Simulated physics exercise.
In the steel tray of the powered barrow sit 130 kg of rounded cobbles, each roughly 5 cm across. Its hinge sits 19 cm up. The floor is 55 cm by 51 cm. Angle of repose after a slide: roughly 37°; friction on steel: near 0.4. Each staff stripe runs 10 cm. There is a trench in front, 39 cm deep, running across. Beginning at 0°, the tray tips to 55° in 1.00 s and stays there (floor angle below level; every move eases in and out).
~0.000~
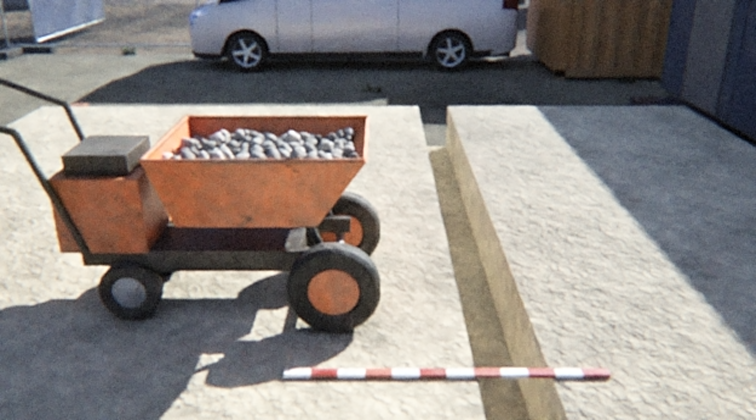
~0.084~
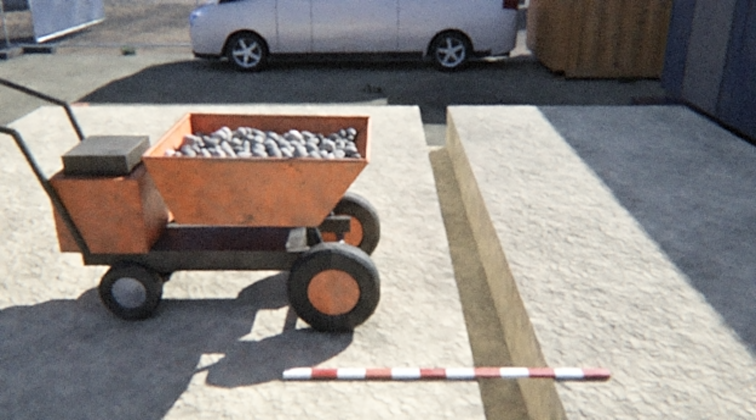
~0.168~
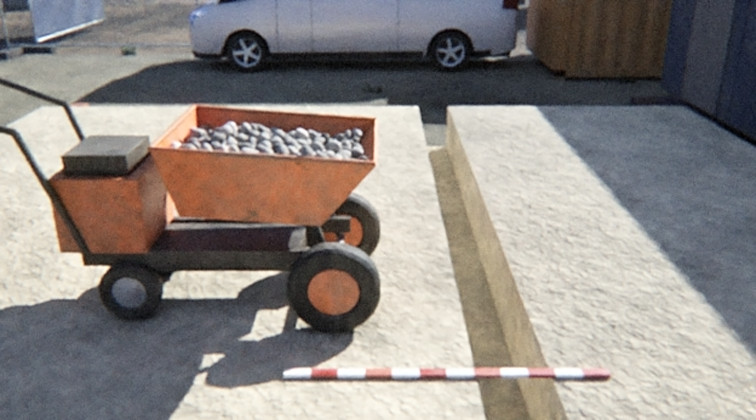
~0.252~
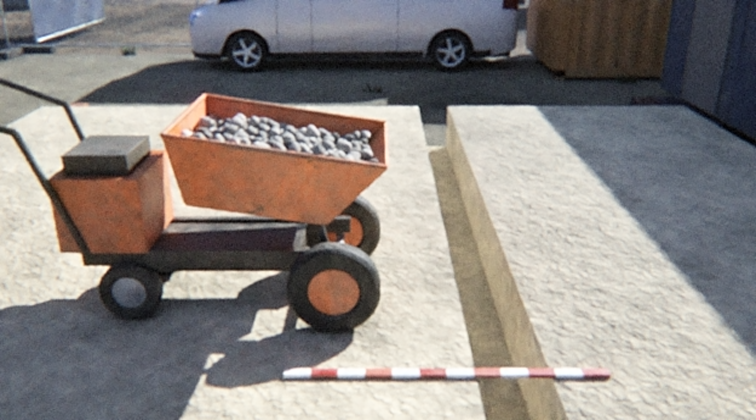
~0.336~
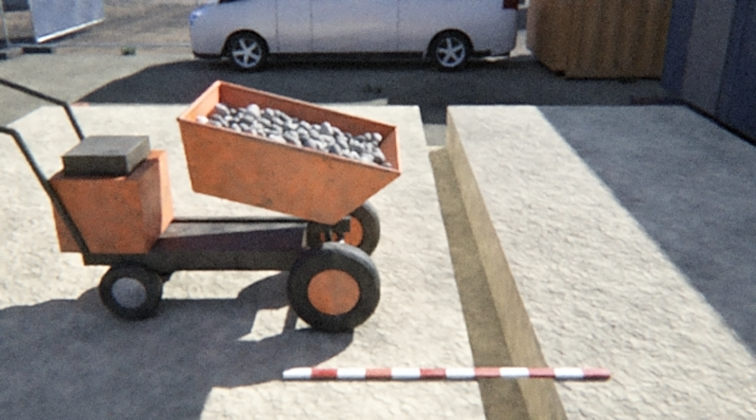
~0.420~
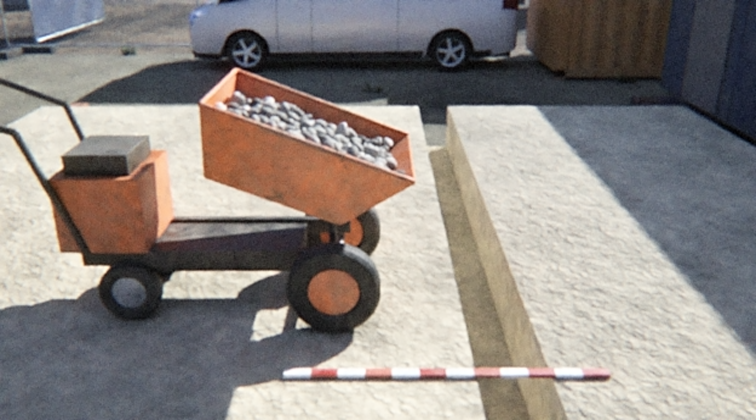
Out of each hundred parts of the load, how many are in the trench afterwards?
About 33 out of 100.
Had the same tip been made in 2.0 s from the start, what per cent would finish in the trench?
Close to 35 percent, then.
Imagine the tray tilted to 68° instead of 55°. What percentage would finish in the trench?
About 70 per cent would end up in the trench.
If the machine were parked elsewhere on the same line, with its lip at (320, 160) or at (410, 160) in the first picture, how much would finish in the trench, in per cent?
The first gives about 35 percent and the second about 15 percent.
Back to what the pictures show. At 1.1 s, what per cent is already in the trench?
At that moment: Approx. 10 %.
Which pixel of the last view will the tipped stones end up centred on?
Centre estimate: Around (497, 358).
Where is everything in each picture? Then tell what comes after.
In the first frame, lip at (365, 161), floor tilted 0°, highest stones at (256, 140).
In the second frame, the tray is at 1°, its lip at (368, 162); the top of the load is at (258, 139); the stones move at 0.2 m/s on average.
In the third frame, the tray is at 4°, its lip at (376, 164); the top of the load is at (247, 135); the stones move at 0.4 m/s on average.
In the fourth frame, the tray is at 9°, its lip at (387, 168); the top of the load is at (226, 125); the stones move at 0.6 m/s on average.
In the fifth frame, the tray is at 14°, its lip at (401, 174); the top of the load is at (232, 115); the stones move at 0.7 m/s on average.
In the sixth frame, the tray is at 21°, its lip at (415, 182); the top of the load is at (245, 104); the stones move at 0.8 m/s on average.
After 0.8 s the floor is at 46°; 100 % in the tray; the foremost stones are at (436, 198).
After 1.1 s the floor is at 55°; 92 % in the tray, 8 % in the trench; the foremost stones are at (510, 282).
After 1.5 s the floor is at 55°; 69 % in the tray, 22 % in the trench, 8 % past the trench; the foremost stones are at (588, 287).
After 3.4 s the floor is at 55°; 56 % in the tray, 33 % in the trench, 10 % past the trench; the foremost stones are at (704, 306).
